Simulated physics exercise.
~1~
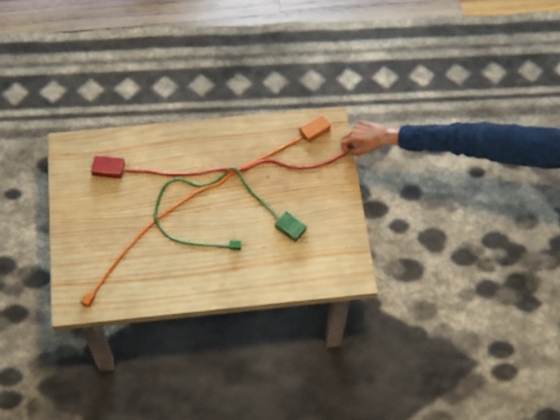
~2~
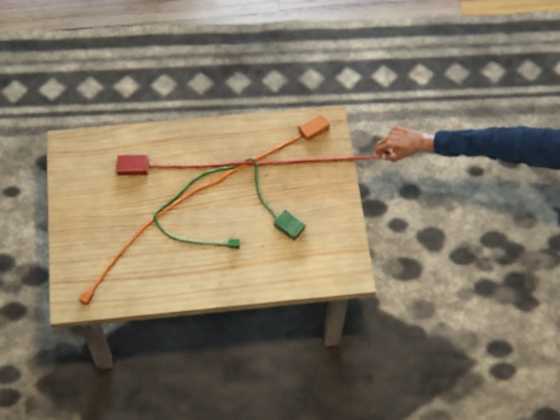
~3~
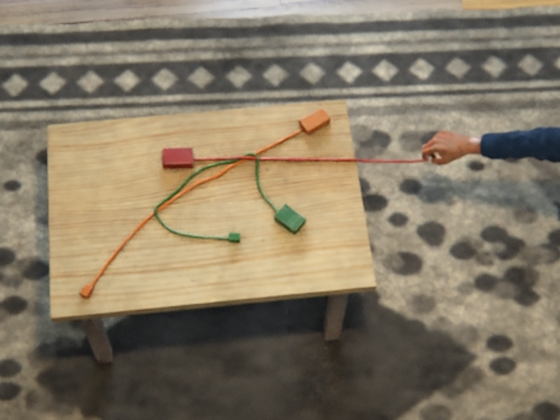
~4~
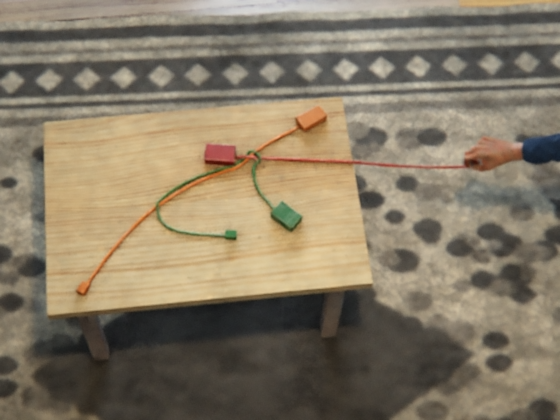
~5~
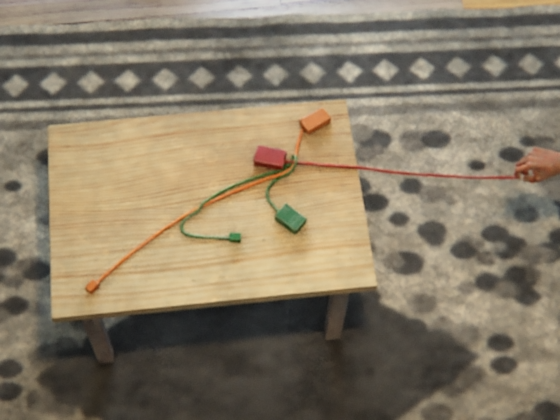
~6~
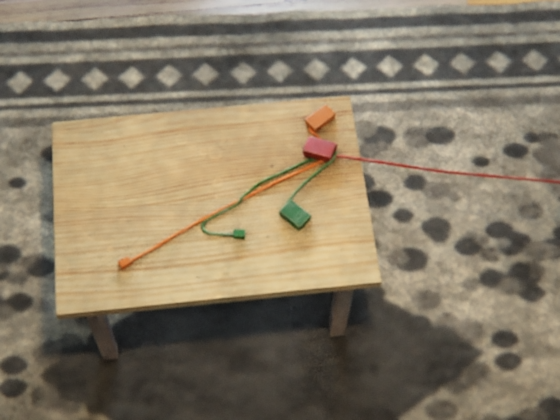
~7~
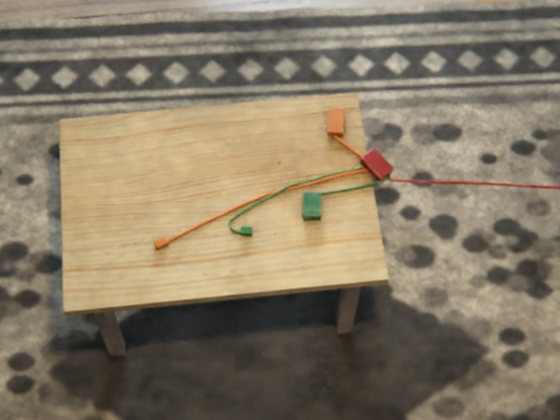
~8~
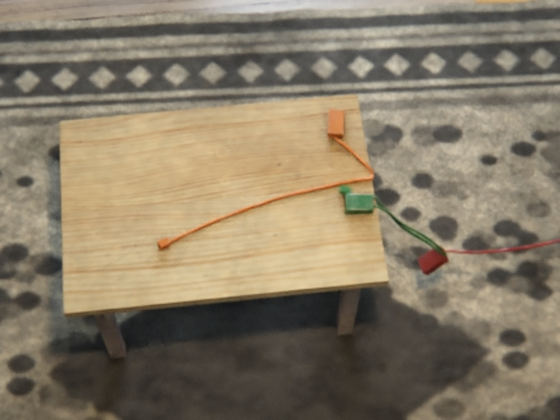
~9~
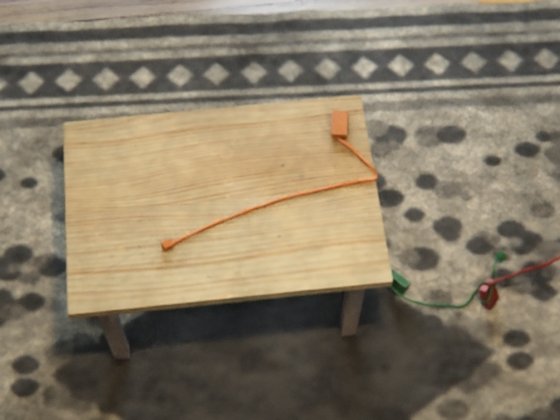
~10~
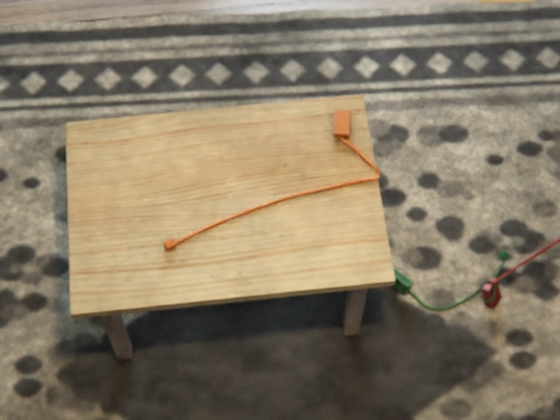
In this clip, a hand pulls a red lead rightward across a wooden table where red, orange and green leads lie crossed, shifting the orange lead. The red charger slides off the right edge, dragging the green lead and charger off too, while the orange lead and charger remain on the table.
